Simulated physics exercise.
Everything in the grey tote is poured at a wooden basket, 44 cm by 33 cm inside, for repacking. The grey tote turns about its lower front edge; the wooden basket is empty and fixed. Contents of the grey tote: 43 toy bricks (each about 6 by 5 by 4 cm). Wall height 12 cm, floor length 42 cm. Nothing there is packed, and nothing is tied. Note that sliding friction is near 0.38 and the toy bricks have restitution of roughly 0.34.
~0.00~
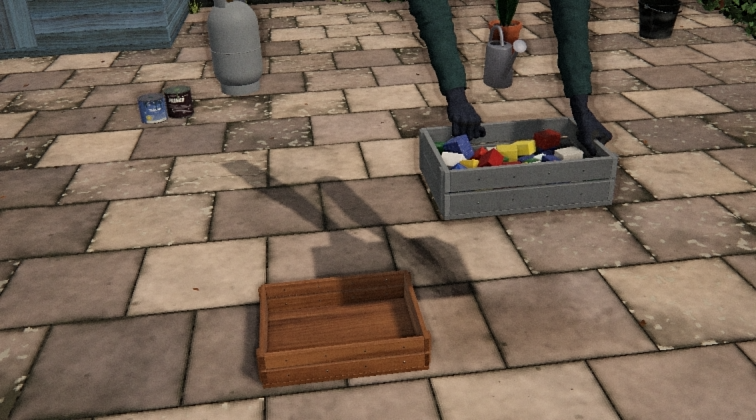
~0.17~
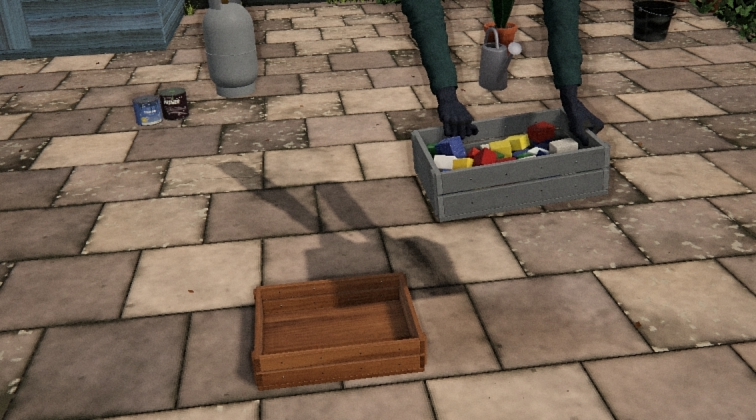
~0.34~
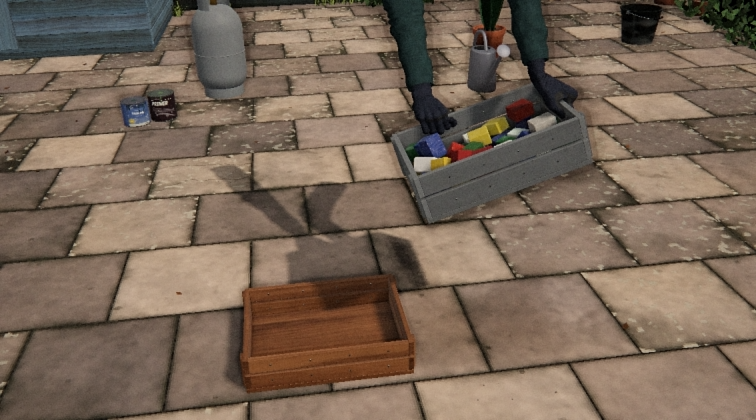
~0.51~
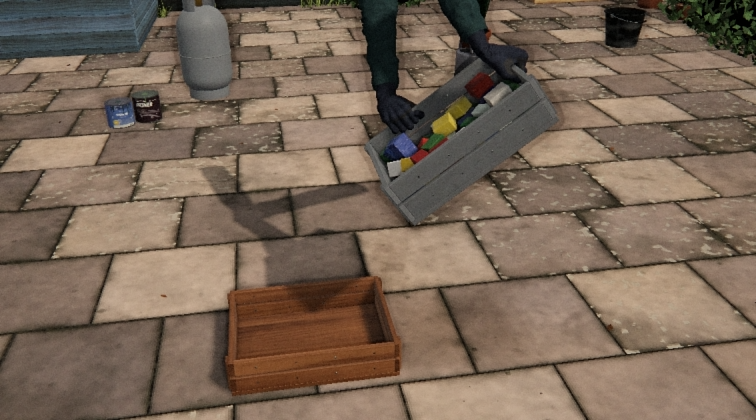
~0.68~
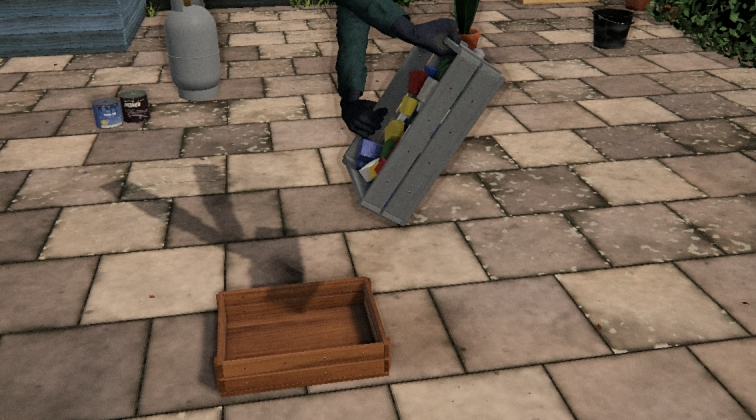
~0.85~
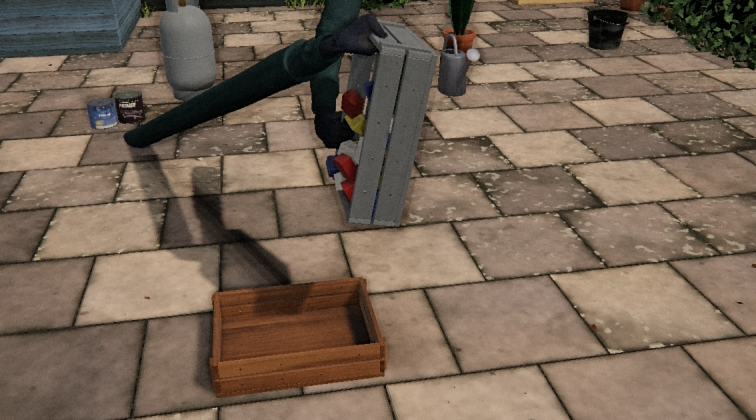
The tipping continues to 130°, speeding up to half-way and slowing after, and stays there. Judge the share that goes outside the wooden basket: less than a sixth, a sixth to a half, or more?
Missing the wooden basket and ending outside it: A minor share below a sixth of them.
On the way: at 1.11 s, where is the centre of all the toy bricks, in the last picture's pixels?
Around (335, 189).
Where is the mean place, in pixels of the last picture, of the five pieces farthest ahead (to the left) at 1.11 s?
Close to (270, 306) in the last view.
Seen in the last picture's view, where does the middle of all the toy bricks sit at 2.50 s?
The middle lies near (278, 340).
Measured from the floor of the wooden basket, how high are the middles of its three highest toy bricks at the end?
About 10 cm.
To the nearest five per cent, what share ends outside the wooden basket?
0 %.
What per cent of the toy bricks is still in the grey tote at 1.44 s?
I'd estimate close to 10 in a hundred.
After 1.11 s, tilt 109°; 32 still in the grey tote, 2 in the wooden basket and 9 in the air.
After 1.44 s, tilt 130°; 4 still in the grey tote, 27 in the wooden basket and 12 in the air.
After 1.90 s, tilt 130°; 43 in the wooden basket.
Outcome (at 2.50 s), 43 in the wooden basket. Asked share, 0 of 43, 0 per cent.
